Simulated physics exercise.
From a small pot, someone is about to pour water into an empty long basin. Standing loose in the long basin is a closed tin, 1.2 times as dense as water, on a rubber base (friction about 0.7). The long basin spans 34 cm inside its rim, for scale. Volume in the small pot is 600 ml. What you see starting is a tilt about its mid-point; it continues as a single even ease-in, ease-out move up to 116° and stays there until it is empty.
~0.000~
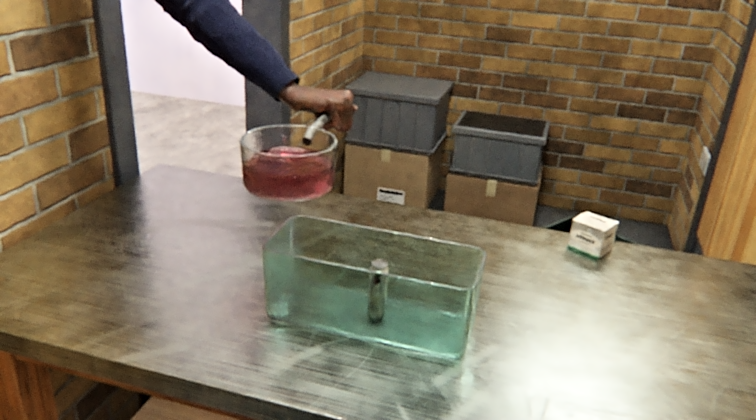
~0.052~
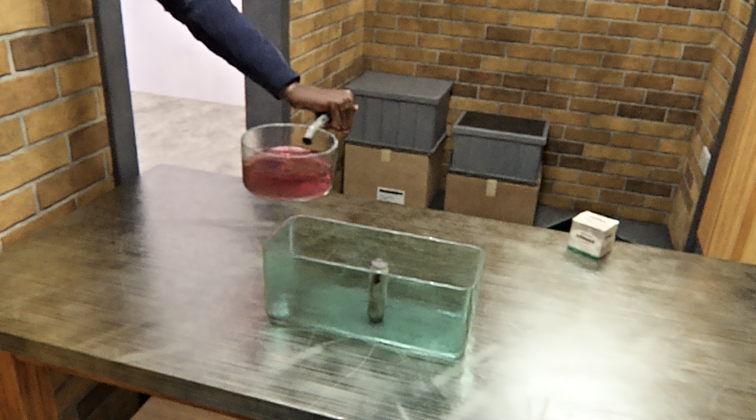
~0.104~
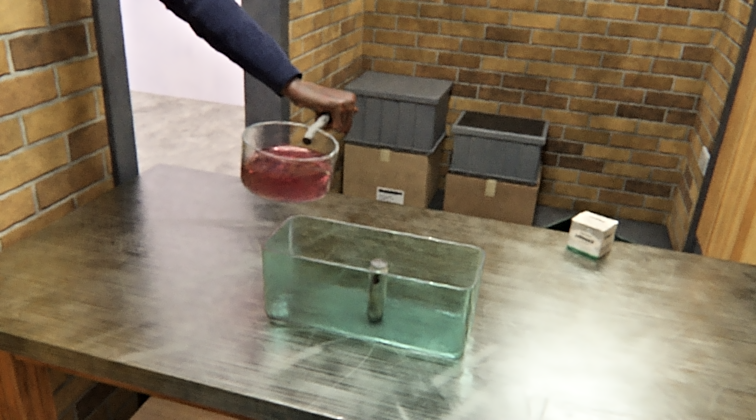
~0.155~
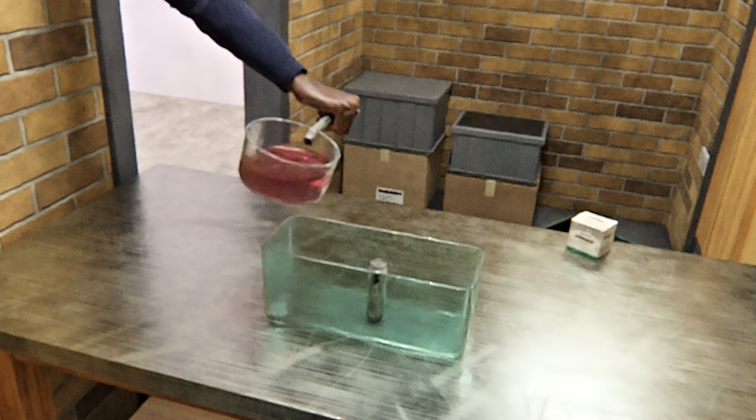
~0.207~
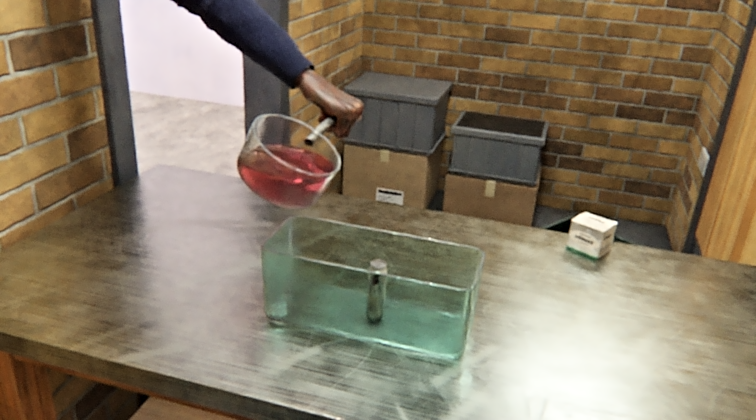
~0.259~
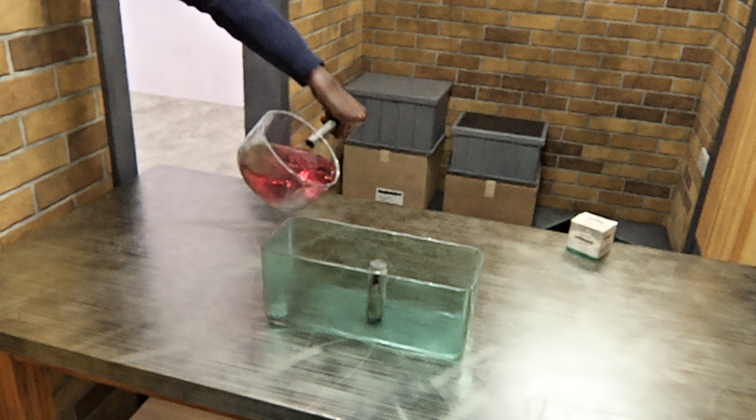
In a brick-walled room with grey bins on cardboard boxes at the back, a still camera looks down on a dark, streaked tabletop. A dark-skinned hand in a navy sleeve holds a clear round pot of red liquid above a greenish glass basin with a small upright metallic object, a white box sitting right. The hand tilts the pot rightward, slowly then faster, and the liquid shifts toward its lower right side.
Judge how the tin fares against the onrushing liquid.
Looks like it can take it.
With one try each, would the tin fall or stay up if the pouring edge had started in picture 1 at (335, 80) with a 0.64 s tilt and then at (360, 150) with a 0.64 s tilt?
Run one: It tumbles. Run two: It tumbles.
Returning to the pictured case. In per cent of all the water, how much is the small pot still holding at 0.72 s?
Close to 3 percent of the total.
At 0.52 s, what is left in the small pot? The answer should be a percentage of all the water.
Around 20 in a hundred.
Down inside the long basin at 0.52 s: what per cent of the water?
I'd estimate some 48 percent of the liquid.
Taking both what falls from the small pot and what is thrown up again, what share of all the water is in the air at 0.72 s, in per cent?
Estimate: Around 4 per cent.
Then, 0.52 s in, the tilt is 107° and 19 per cent is still to pour; the tin stands where it began.
Then, 0.72 s in, the tilt is 116° and 3 per cent is still to pour; the tin stands where it began.
Then, 0.92 s in, the tilt is 116° and 0 per cent is still to pour; the tin stands where it began.
Then, 1.14 s in, the tilt is 116° and 0 per cent is still to pour; the tin stands where it began.
Finally, the tin stands where it began.
